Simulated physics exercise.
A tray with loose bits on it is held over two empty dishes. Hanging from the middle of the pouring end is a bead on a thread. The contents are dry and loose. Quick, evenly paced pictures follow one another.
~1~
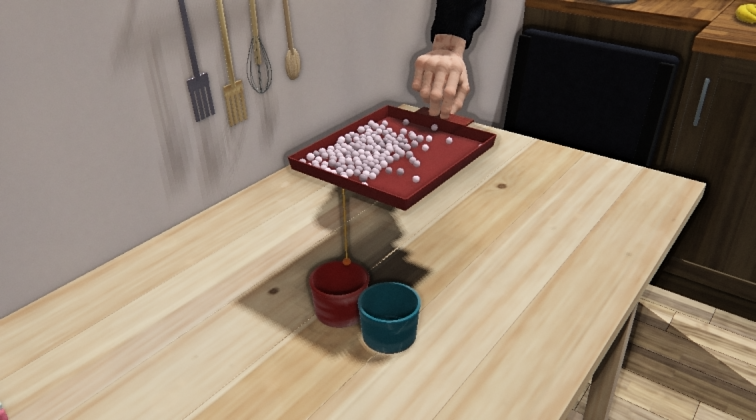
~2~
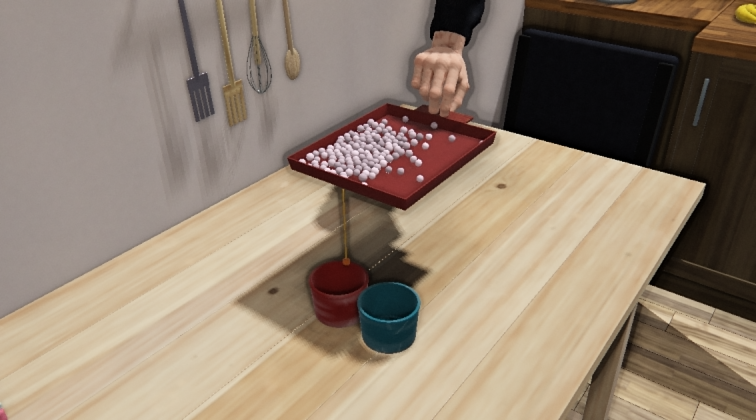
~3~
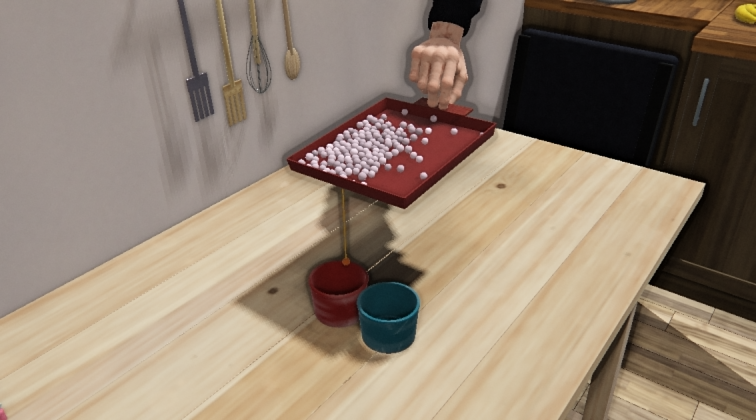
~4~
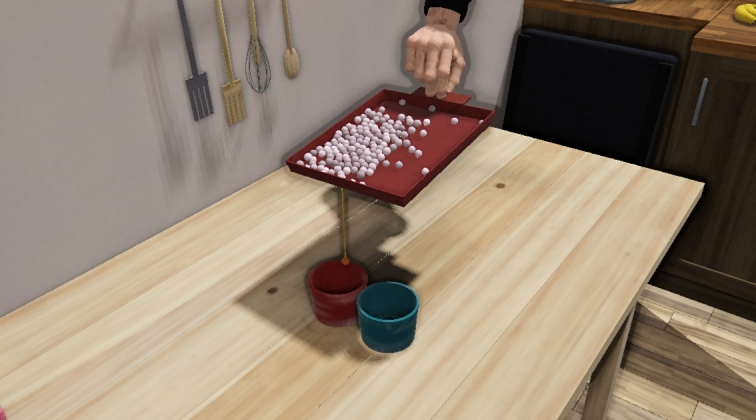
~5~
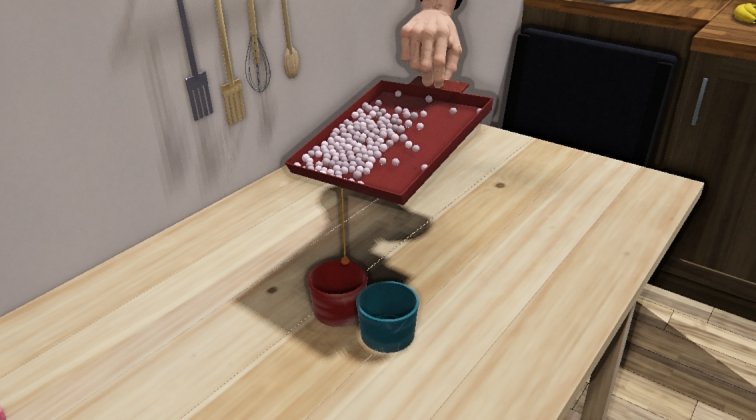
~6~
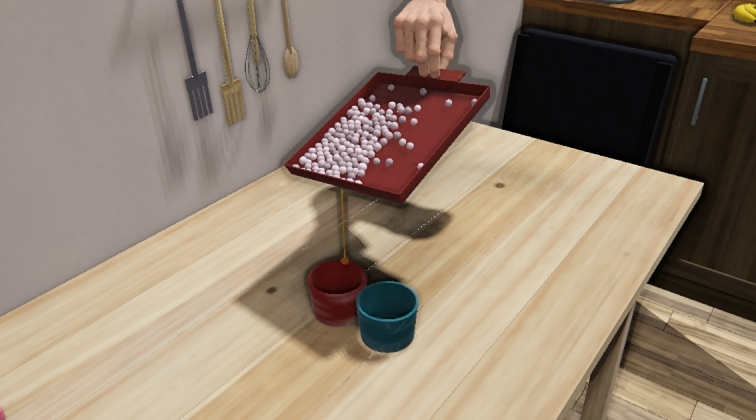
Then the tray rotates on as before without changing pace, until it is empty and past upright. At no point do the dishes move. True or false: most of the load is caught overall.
False - less than half is caught.
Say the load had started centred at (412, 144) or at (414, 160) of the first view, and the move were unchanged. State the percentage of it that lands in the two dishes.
Near 0 and 10 percent respectively.
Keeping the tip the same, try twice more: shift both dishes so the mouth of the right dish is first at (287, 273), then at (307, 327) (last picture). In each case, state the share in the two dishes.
60 per cent the first time, 0 per cent the second time.
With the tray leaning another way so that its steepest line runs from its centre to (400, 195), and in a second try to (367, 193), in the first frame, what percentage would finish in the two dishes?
About 70 and 60 percent.
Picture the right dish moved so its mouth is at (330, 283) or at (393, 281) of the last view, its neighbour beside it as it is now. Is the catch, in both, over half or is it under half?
Beyond half, then short of half.
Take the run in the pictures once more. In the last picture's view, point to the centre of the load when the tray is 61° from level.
The centre of the load shows up near (325, 149) in the last view.
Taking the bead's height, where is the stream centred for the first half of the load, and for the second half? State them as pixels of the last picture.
(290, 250) for the early half, (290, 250) for the late half.
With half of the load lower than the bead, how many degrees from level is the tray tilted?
That would be about 95 degrees from level.
Just after the last frame, tray tipped steeply; almost all on the tray; just a few in the air.
A moment on, tray tipped right over; roughly a quarter on the tray; just a few in the left dish; roughly half outside both; roughly a quarter in the air.
Further on, tray tipped past a quarter turn; just a few in the left dish; almost all outside both.
When it is over, tray tipped past a quarter turn; not one in the right dish; just a few in the left dish; almost all outside both.
